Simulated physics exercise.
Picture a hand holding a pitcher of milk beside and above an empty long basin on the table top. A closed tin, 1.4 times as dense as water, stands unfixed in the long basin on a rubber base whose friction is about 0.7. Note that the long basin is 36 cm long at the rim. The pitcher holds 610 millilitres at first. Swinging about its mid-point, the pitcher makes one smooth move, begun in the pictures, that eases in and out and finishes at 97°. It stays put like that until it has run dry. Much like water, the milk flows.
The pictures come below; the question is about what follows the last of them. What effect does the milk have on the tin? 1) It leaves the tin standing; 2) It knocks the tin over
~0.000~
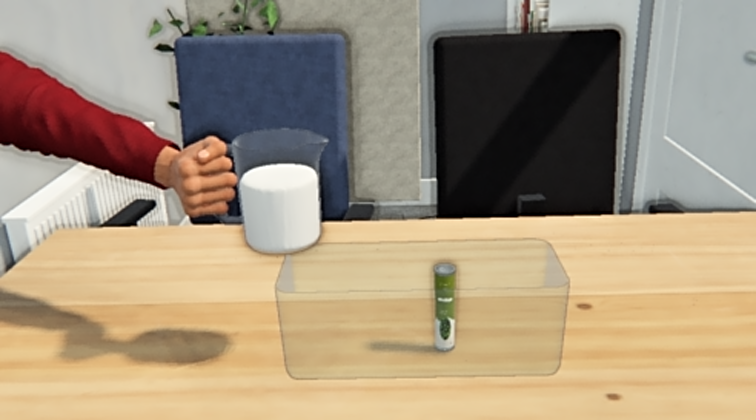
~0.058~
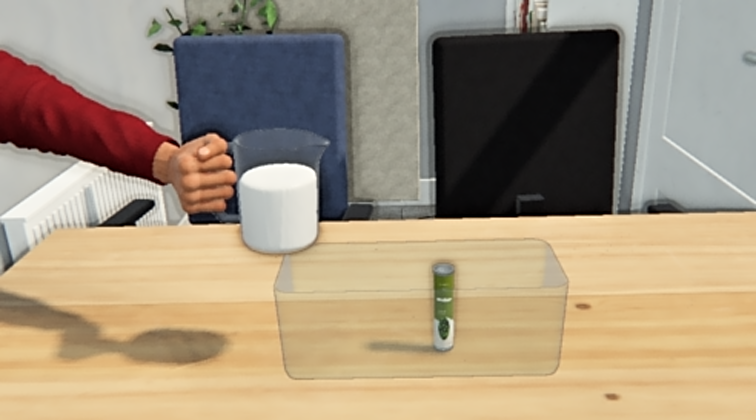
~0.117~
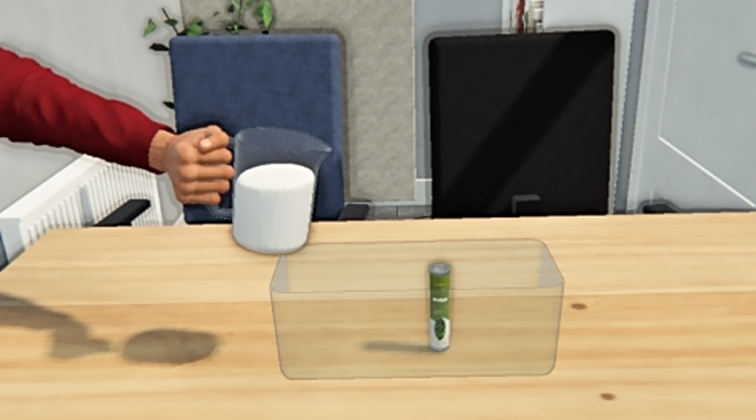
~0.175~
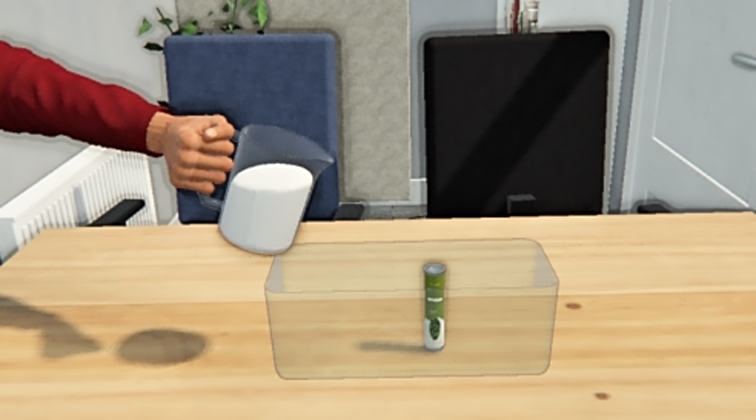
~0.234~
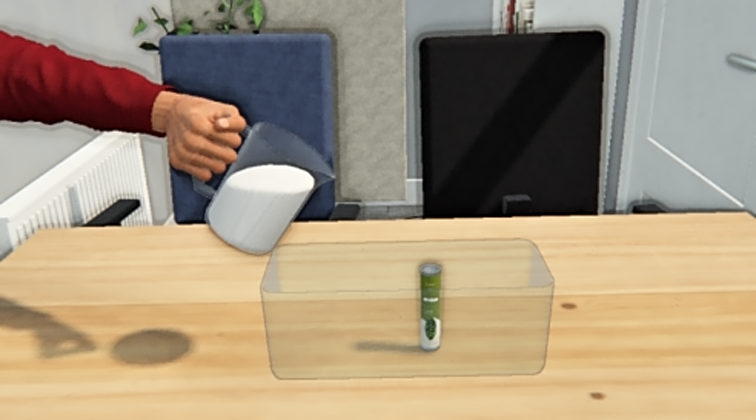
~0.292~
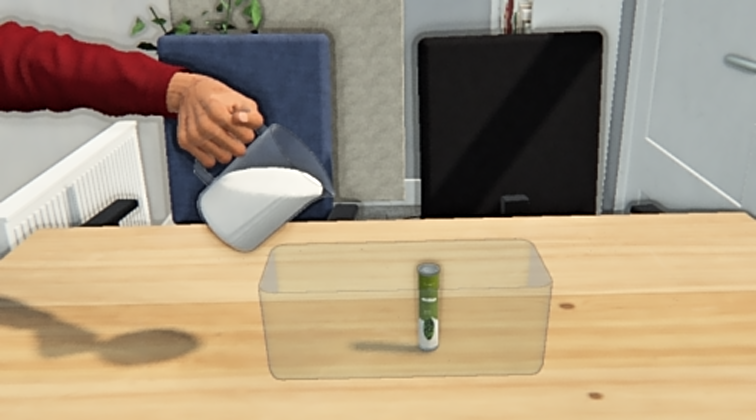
1.
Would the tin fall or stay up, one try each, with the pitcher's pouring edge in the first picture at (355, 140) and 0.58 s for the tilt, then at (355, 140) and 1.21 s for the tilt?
Try 1: Tipped over; try 2: Still standing.
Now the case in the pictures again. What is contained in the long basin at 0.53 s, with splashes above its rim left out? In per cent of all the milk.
About 14 per cent.
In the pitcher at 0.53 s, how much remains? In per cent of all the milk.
Portion remaining: Approx. 70 per cent.
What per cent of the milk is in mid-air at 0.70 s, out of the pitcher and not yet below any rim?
Some 14 per cent.
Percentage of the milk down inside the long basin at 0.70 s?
Roughly 56 %.
After 0.53 s the tilt is 95° and 70 per cent is still to pour; the tin stands where it began.
After 0.70 s the tilt is 97° and 30 per cent is still to pour; the tin stands where it began.
After 0.88 s the tilt is 97° and 12 per cent is still to pour; the tin stands where it began.
After 1.08 s the tilt is 97° and 4 per cent is still to pour; the tin stands where it began.
In the end the tin stands where it began.
